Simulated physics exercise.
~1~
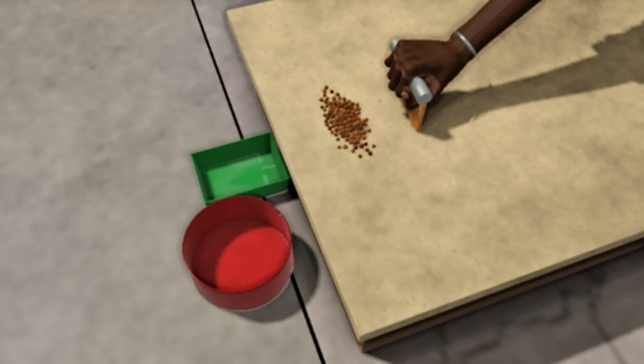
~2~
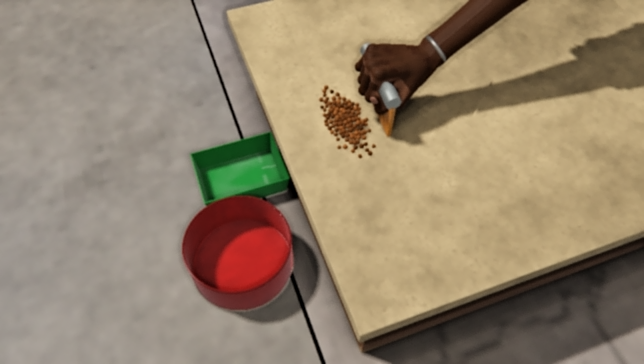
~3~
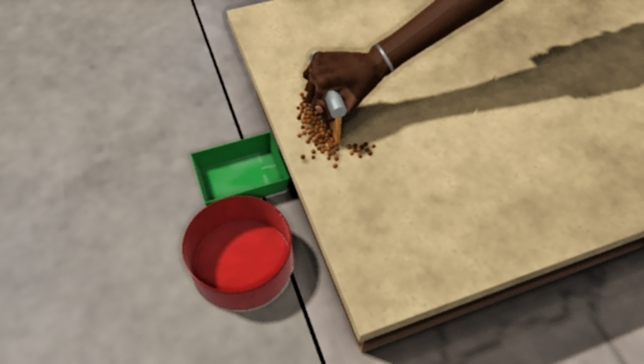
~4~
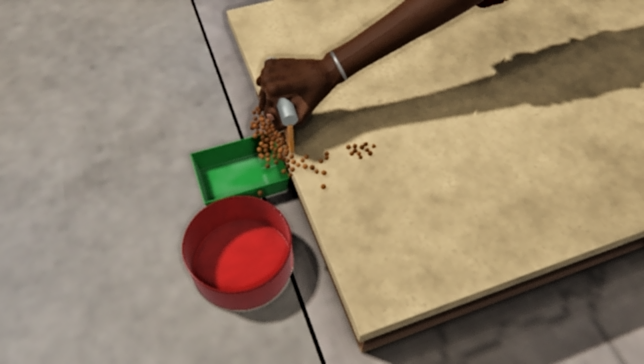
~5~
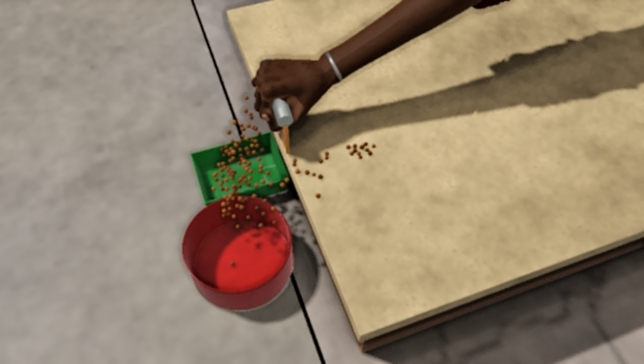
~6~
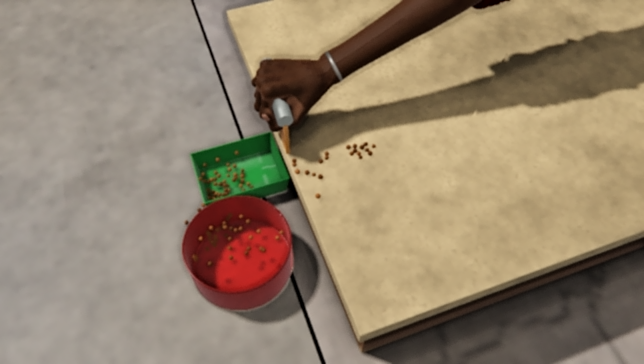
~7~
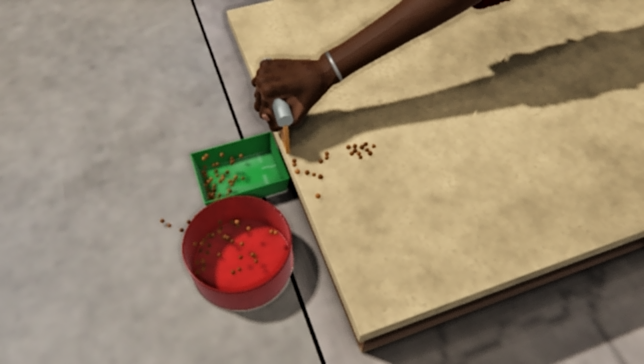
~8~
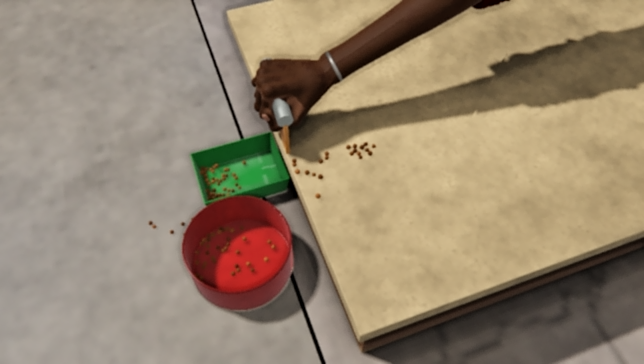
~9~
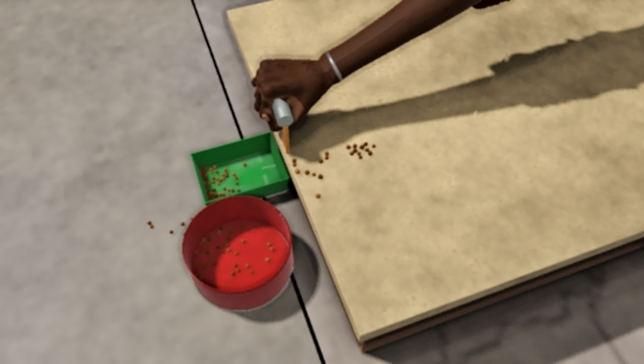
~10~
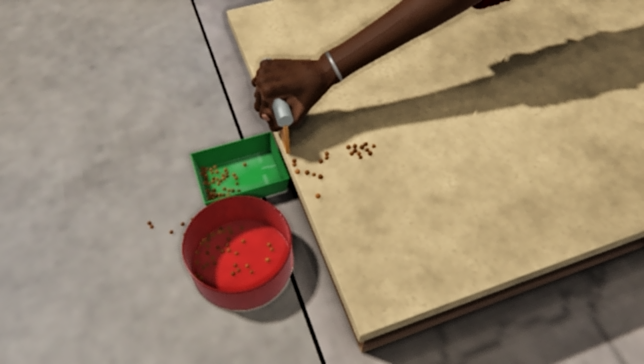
In the video, a hand pushes a scraper left through a pile of small brown balls on a pale board, sending most over the edge. Many land in a green tin and a red pot, a few miss onto the grey floor, and some stay on the board.
